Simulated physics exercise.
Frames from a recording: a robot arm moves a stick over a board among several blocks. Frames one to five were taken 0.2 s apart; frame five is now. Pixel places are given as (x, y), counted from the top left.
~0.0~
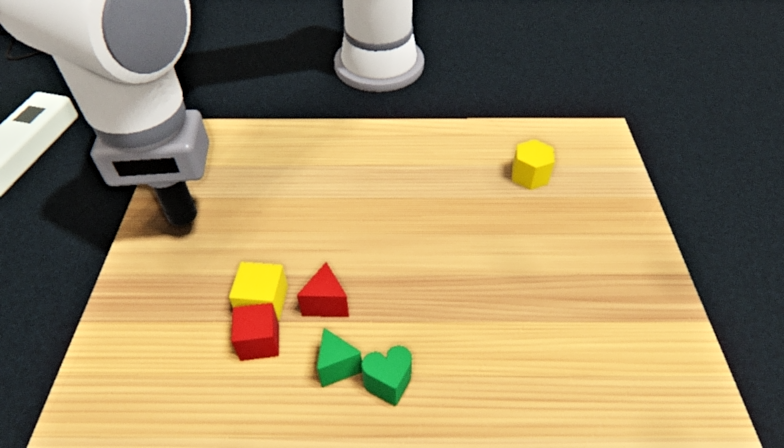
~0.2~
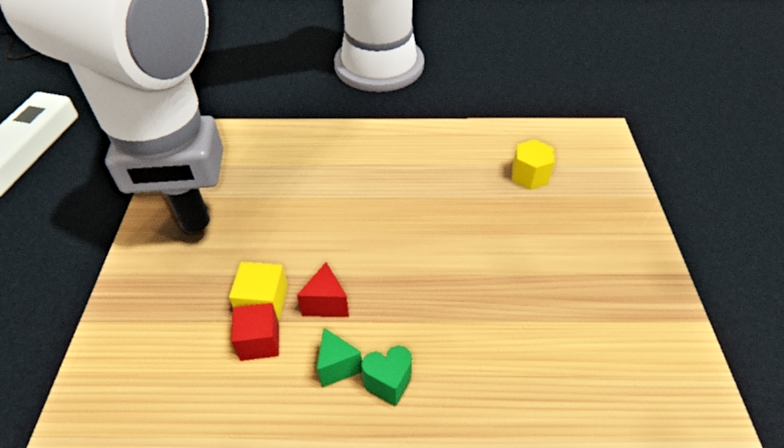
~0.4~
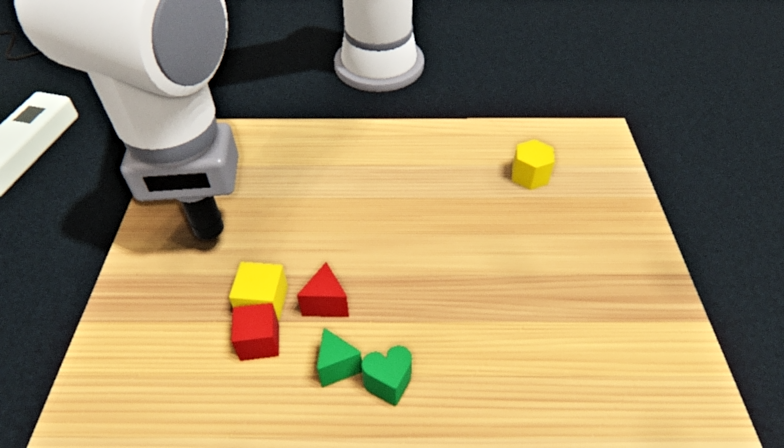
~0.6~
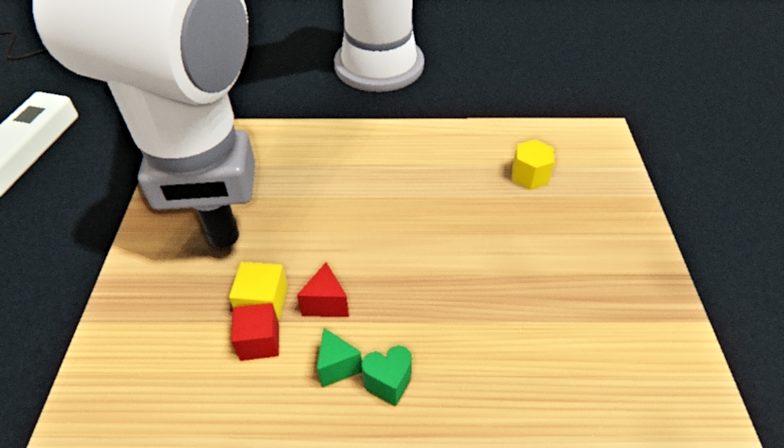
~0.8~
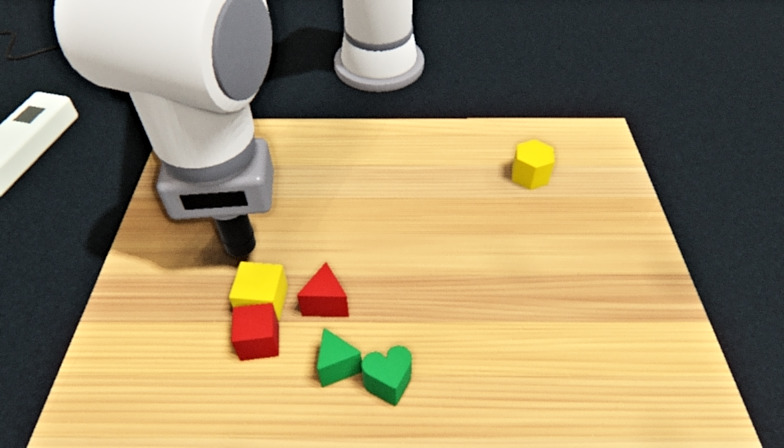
A robot arm moved its black stick steadily to the right and slightly toward the viewer, up close to the yellow square block, while the red, yellow and green blocks on the wooden board stayed still.
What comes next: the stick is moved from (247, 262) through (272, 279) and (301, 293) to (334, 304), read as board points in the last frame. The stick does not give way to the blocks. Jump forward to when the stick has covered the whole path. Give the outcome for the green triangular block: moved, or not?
It stays.
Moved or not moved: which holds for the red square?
Here the red square moves off its spot.
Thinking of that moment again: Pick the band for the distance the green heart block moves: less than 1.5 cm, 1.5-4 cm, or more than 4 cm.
My prediction: Under 1.5 cm.
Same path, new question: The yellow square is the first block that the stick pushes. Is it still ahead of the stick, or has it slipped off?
Slipped clear.
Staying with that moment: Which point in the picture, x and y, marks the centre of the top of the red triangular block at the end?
At the end it should sit near (356, 298).
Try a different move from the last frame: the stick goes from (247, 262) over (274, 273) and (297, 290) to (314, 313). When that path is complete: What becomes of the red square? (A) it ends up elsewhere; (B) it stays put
Choice A: It ends up elsewhere.
The first path, step by step. One third of the way, stick (268, 263); red square (253, 324); yellow square (259, 288).
Two thirds of the way, stick (298, 278); red square (251, 335), turned 30° clockwise; yellow square (272, 299), turned 15° clockwise.
At the end, stick (332, 289); red square (251, 335), turned 30° clockwise; yellow square (272, 299), turned 20° clockwise; red triangular block (356, 298); green triangular block in place; green heart block in place.
